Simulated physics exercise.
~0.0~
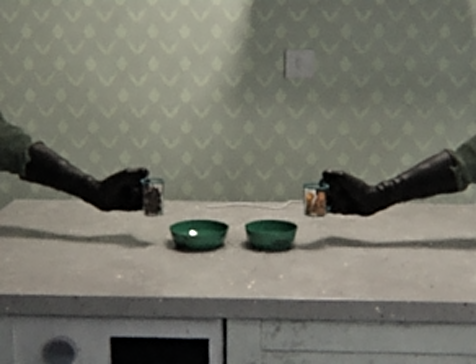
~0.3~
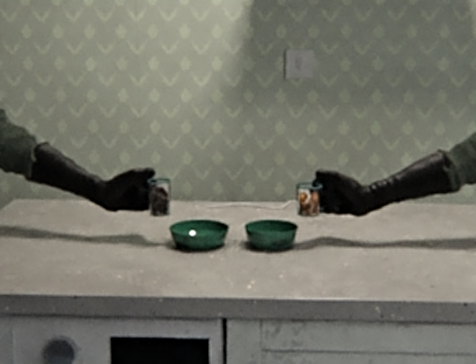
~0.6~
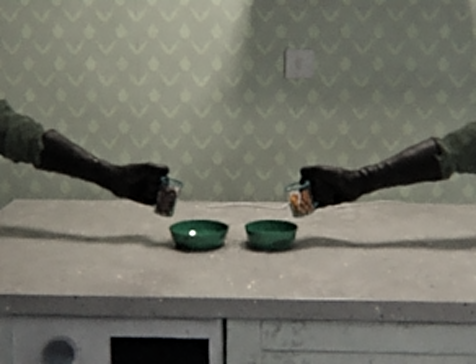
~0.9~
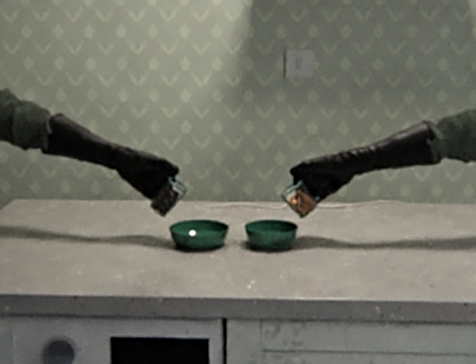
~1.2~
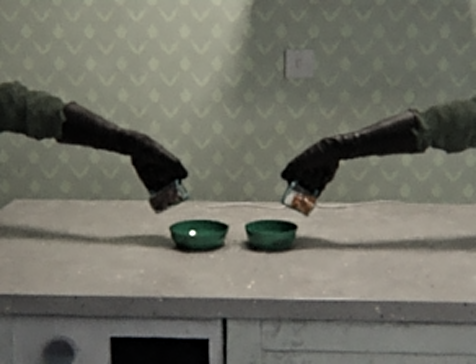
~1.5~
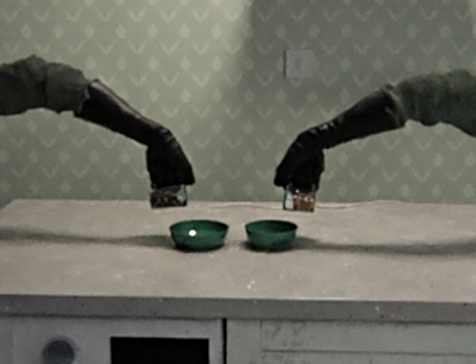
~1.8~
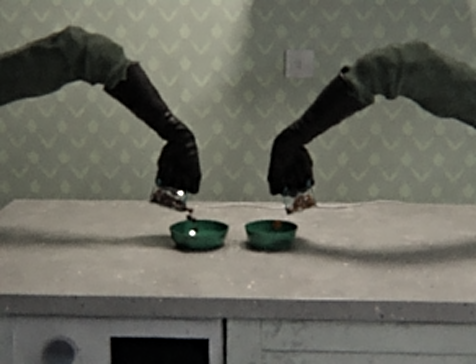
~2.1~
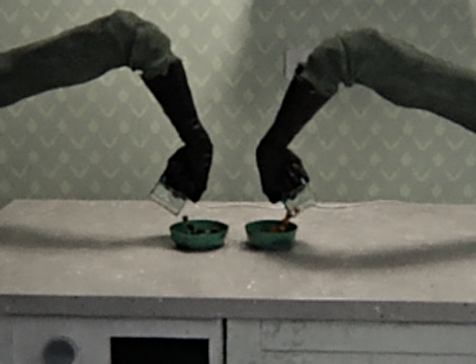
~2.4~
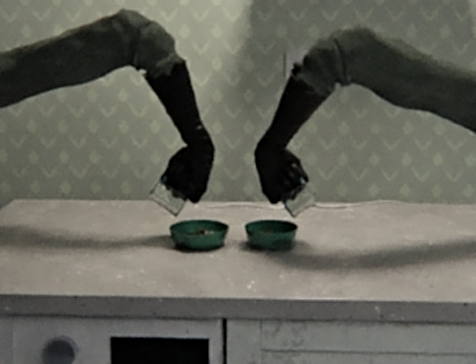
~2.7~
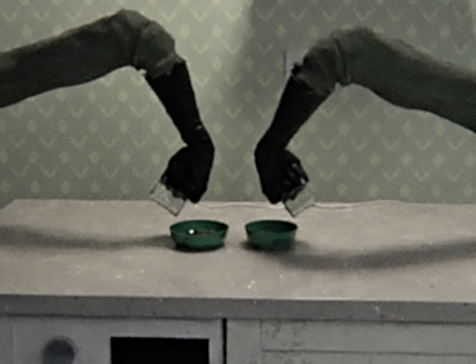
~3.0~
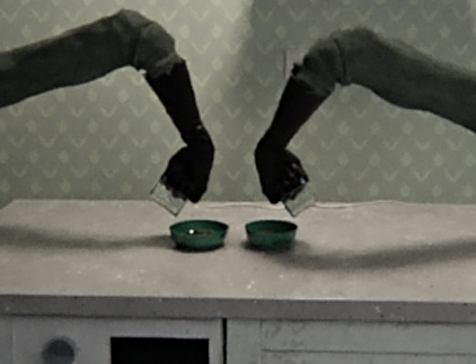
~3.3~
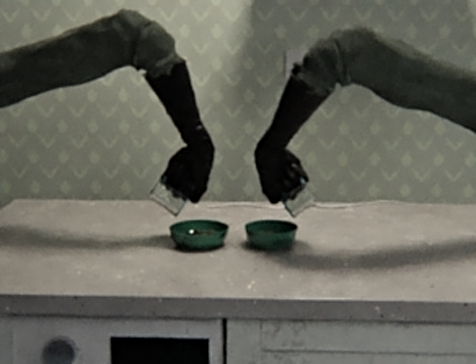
On a pale counter against green patterned wallpaper, two arms in dark sleeves and black gloves reach in from either side, each holding a small clear cup of dry, loose pieces near a low green dish. The hands move inward and begin to tilt the cups toward each other. As the forearms arch higher, the cups tip onto their sides and the pieces start falling into both dishes. The cups turn nearly upside down and empty out. Everything lands in the dishes, with nothing on the counter, and the hands stay still, holding the empty cups above.
